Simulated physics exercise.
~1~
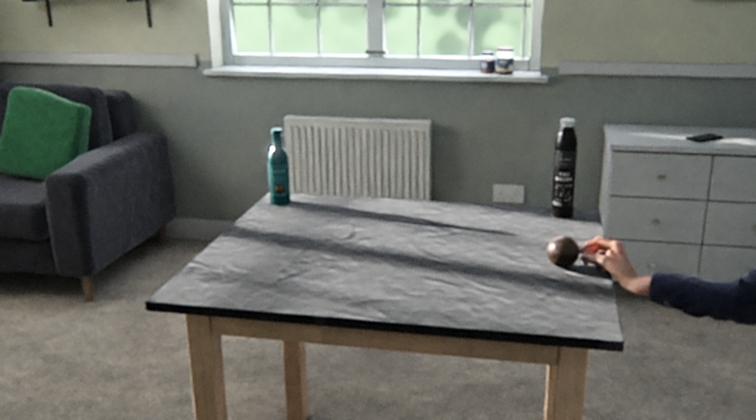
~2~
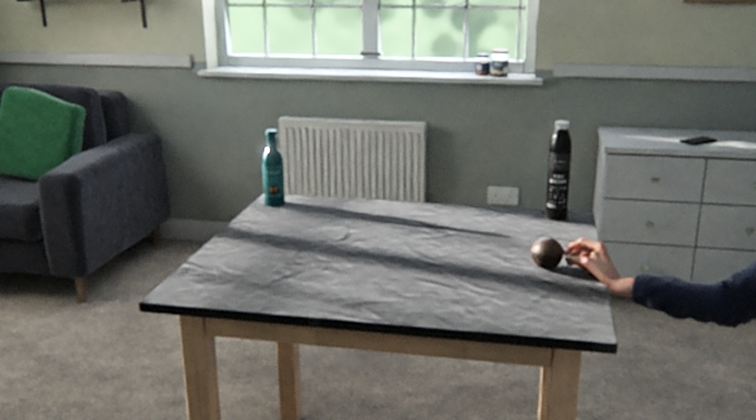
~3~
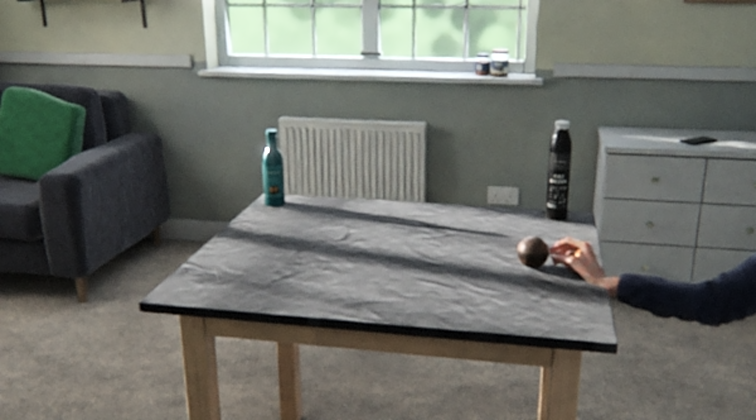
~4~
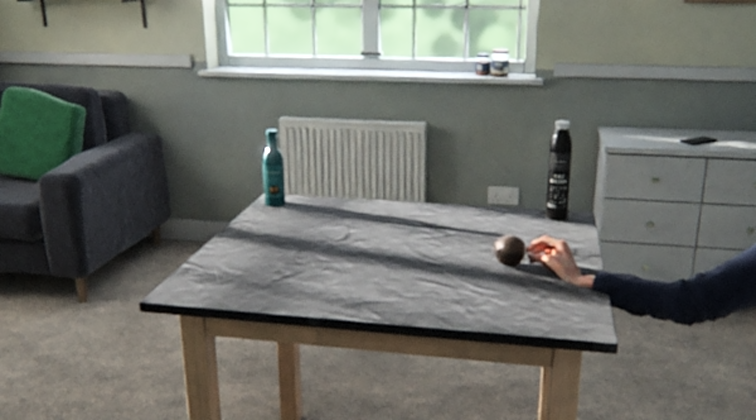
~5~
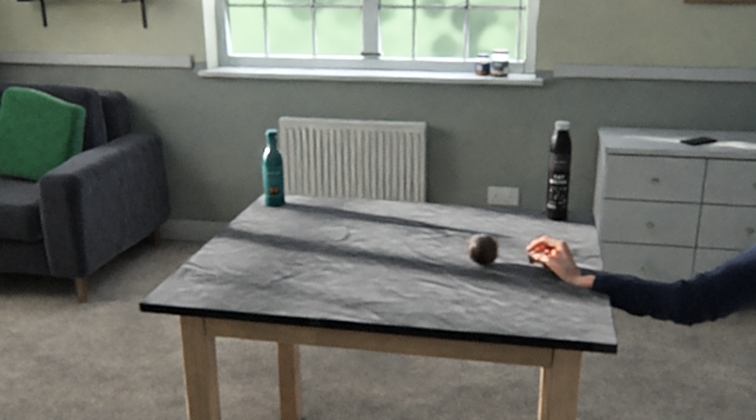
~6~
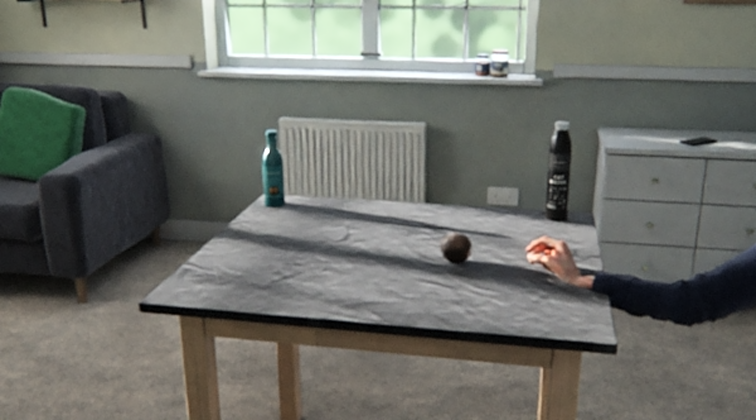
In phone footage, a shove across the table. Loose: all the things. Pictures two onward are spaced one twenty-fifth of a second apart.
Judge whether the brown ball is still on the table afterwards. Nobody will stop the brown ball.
Takes a fall.
Then, 0.20 s after the last picture, brown ball rolled well along near (332, 239).
Then, 0.50 s after the last picture, brown ball now off the table.
Then, 0.90 s after the last picture, things are still on the move.
By the end, off the table, brown ball.
